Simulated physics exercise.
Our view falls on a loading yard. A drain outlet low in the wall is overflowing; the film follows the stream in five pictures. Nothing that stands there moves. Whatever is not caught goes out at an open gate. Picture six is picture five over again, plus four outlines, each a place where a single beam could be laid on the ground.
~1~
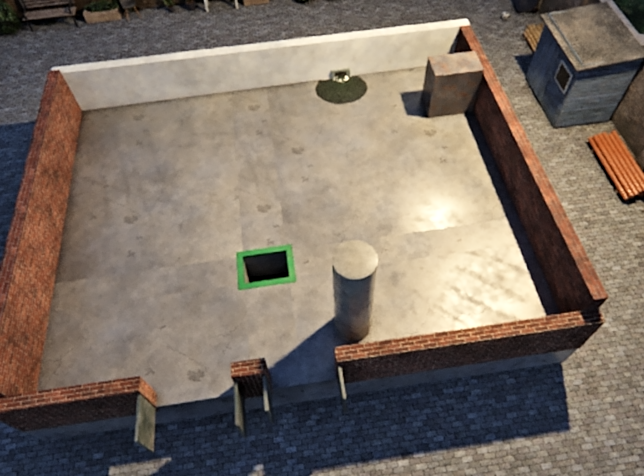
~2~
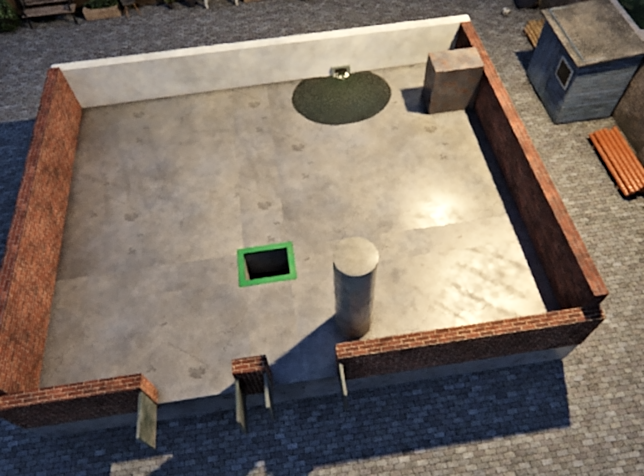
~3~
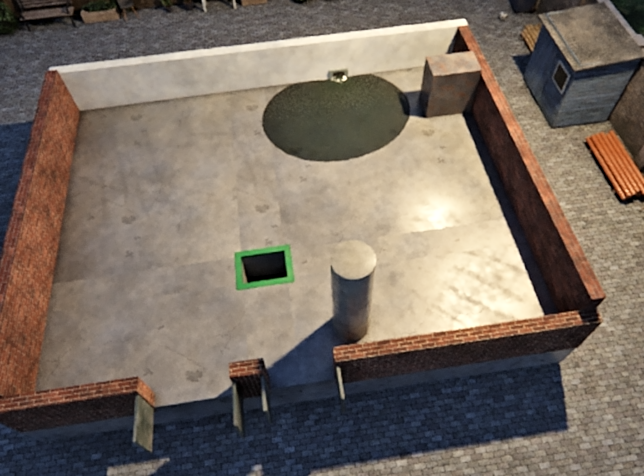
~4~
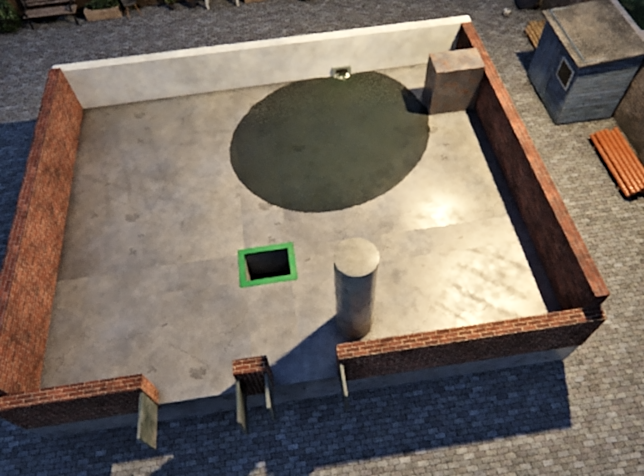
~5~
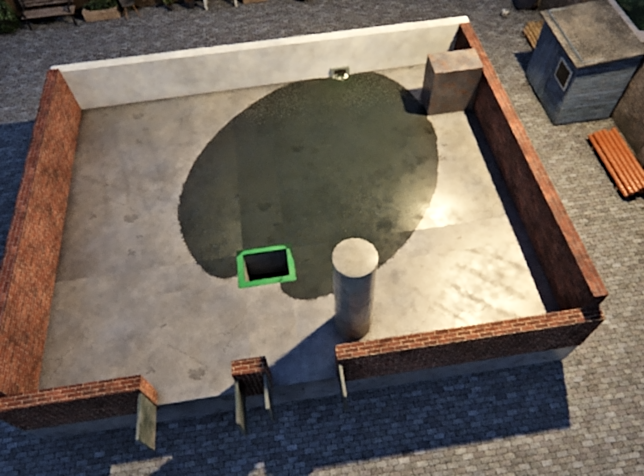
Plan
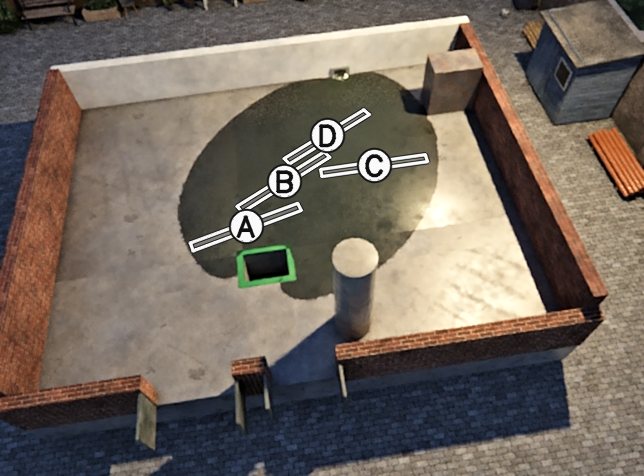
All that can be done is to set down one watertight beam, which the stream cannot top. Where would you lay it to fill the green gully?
It is C.
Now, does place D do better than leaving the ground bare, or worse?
Worse.
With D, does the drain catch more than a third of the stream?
No.
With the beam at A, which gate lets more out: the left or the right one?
The left one.
On the marked copy, A from (191, 246) to (299, 206); B from (239, 209) to (326, 154); C from (321, 172) to (426, 158); D from (286, 161) to (366, 112).
With A, about 13 % of the stream runs into the green gully, about 79 % out by the gates.
With B, about 14 % of the stream runs into the green gully, about 79 % out by the gates.
With C, about 23 % of the stream runs into the green gully, about 67 % out by the gates.
With D, about 14 % of the stream runs into the green gully, about 79 % out by the gates.
